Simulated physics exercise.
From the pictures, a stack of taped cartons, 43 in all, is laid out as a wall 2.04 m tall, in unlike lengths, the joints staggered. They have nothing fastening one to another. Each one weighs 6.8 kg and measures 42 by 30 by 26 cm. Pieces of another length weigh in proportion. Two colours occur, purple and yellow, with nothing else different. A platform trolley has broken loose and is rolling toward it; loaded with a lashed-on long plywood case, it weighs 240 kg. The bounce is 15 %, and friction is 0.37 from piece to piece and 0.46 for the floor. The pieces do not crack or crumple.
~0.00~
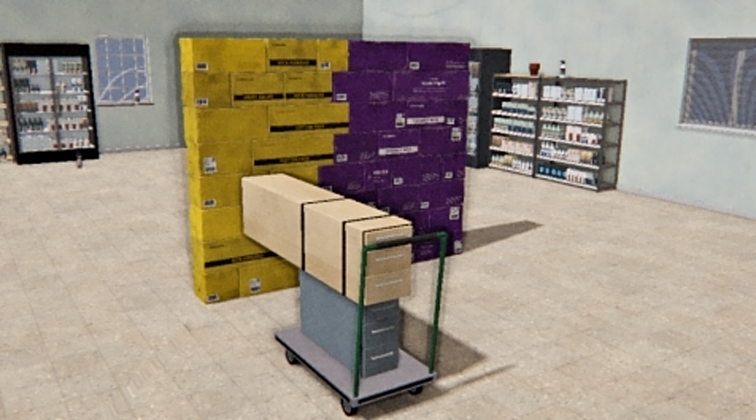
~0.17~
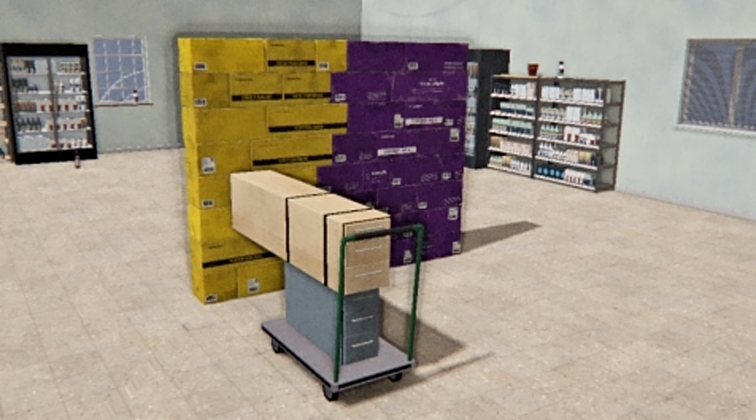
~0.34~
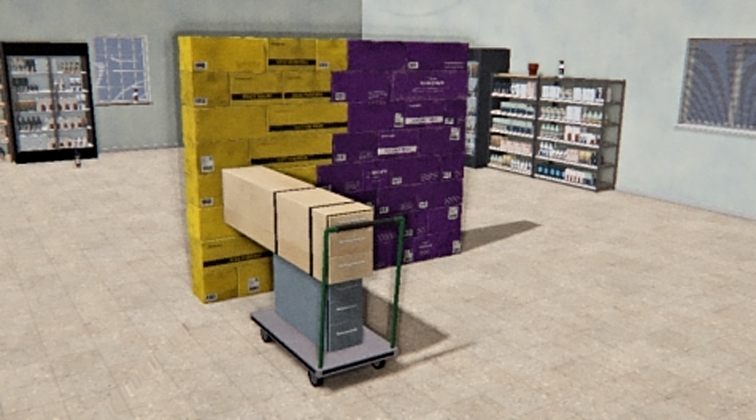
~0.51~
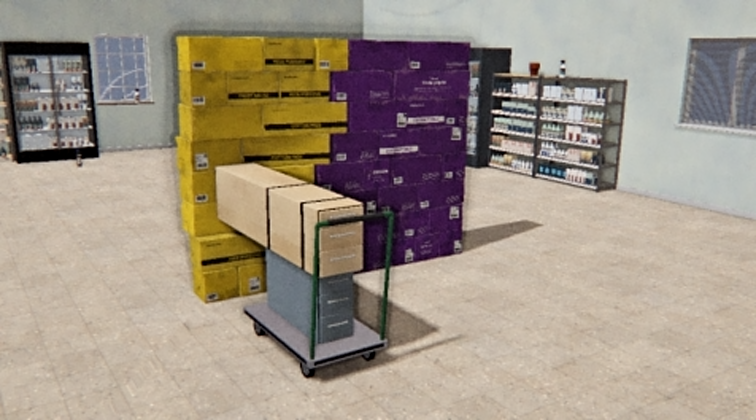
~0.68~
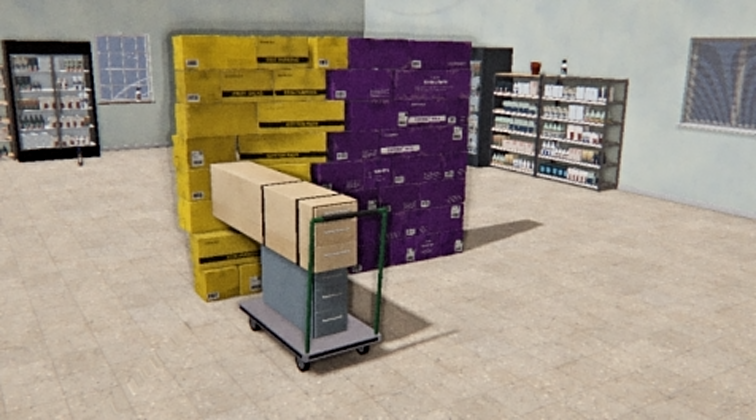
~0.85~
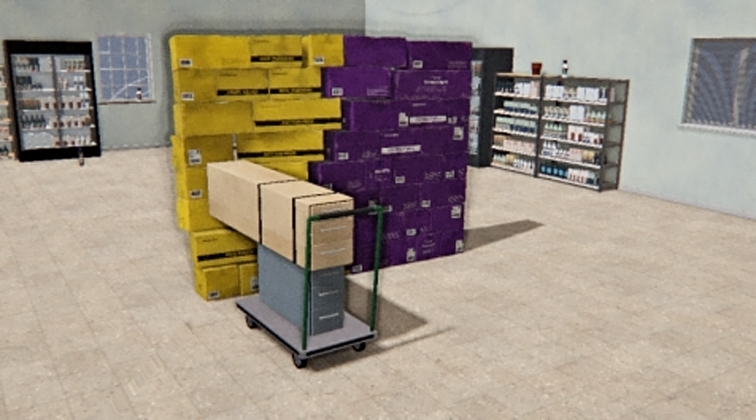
A loaded trolley rolls into a wall of yellow and purple boxes, pushing some slightly askew.
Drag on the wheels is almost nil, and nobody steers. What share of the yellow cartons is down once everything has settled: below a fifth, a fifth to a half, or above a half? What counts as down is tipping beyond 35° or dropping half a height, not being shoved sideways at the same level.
Above a half of them.
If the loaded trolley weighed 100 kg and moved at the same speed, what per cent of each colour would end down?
Down by colour: Yellow 0, purple 0 per cent.
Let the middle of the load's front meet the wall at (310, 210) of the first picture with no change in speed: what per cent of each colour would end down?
Then yellow would be 0 per cent down and purple 0 per cent.
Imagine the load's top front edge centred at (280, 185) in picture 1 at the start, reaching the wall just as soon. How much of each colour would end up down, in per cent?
You'd end up with yellow at 70 per cent down and purple at 10 per cent.
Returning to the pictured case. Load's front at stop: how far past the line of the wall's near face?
It sits some 40 cm past it.
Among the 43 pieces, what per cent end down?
The share is about 40 in a hundred.
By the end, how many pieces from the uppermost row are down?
4.
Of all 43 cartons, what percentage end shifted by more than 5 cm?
40 % shifted.
After 1.20 s, load 35 cm past the wall's line, still rolling; none of the 19 yellow cartons down (0 of 43 in all colours); top yellow carton 14° from how it stood; top purple carton 13° from how it stood.
After 1.58 s, load 39 cm past the wall's line, still rolling; 9 of the 19 yellow cartons down (9 of 43 in all colours); top yellow carton 34° from how it stood, 21 cm lower; top purple carton 29° from how it stood.
After 1.90 s, load 41 cm past the wall's line, stopped; 16 of the 19 yellow cartons down (18 of 43 in all colours); top yellow carton 64° from how it stood, 98 cm lower; top purple carton 53° from how it stood, 36 cm lower.
After 2.30 s, load 41 cm past the wall's line, stopped; 16 of the 19 yellow cartons down (18 of 43 in all colours); top yellow carton on its side; top purple carton 13° from how it stood, 1.49 m lower.
In the end (3.9 s), load 41 cm past the wall's line, stopped; 16 of the 19 yellow cartons down (18 of 43 in all colours); top yellow carton on its side; top purple carton 33° from how it stood, 1.63 m lower. That is 84 per cent. From the last view, middles, top yellow carton near (294, 197), top purple carton near (374, 218).
